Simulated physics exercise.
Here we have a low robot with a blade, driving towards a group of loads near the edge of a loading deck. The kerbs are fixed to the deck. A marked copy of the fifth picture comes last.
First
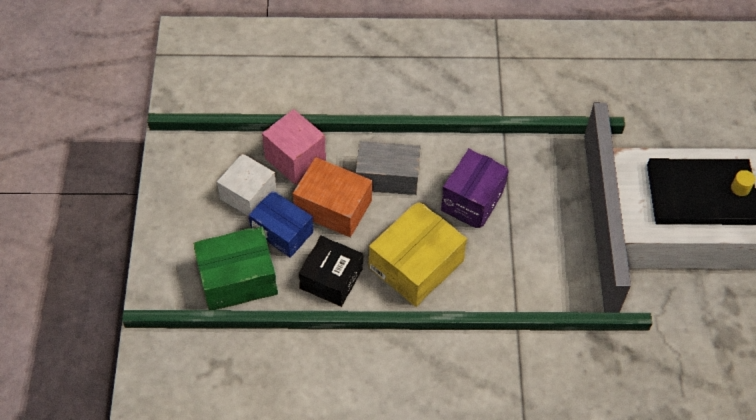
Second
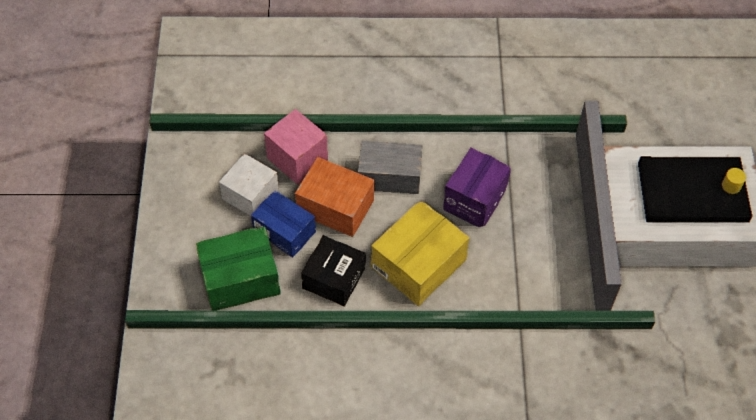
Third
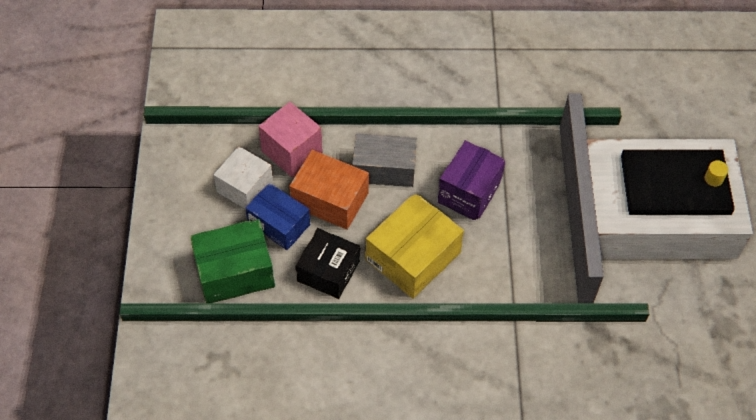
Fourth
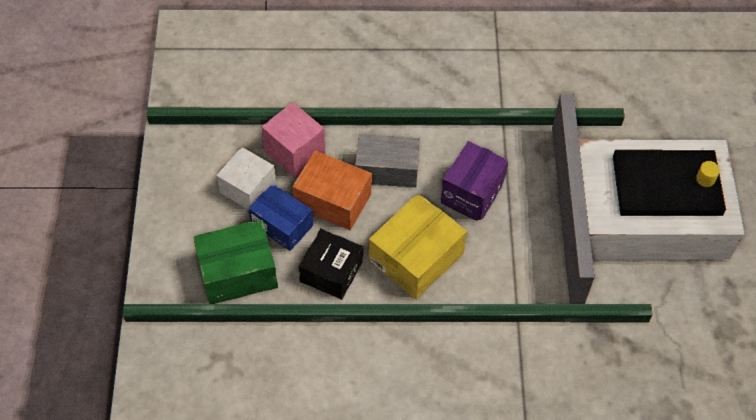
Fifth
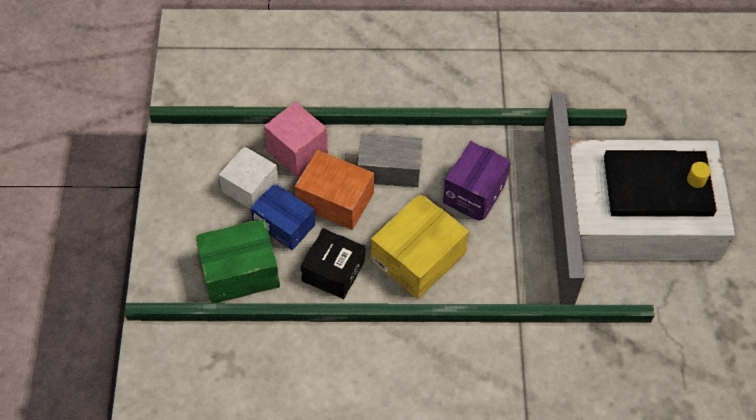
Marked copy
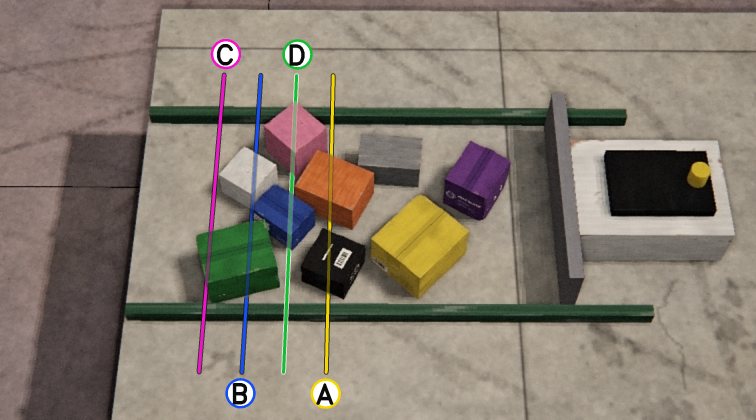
A low robot with a grey blade moves slowly left towards a group of colourful boxes.
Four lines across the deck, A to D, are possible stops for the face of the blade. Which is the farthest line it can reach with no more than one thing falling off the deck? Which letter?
D.
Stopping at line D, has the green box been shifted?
Yes.
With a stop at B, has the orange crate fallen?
No.
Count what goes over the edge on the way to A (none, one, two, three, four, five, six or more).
By then, none.
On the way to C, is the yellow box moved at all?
Yes.
On the marked copy, A at (330, 213); B at (252, 212); C at (213, 212); D at (291, 213).
Taking D. A third of the way, robot (552, 181); yellow box (413, 251); grey crate (380, 159).
Two thirds of the way, robot (454, 181); green box (213, 259); white crate (228, 174).
When it is over, robot (379, 180); green box (136, 259); white crate (160, 171); none fallen.
As for the rest, A is within the limit but short; B drops two; C drops five.
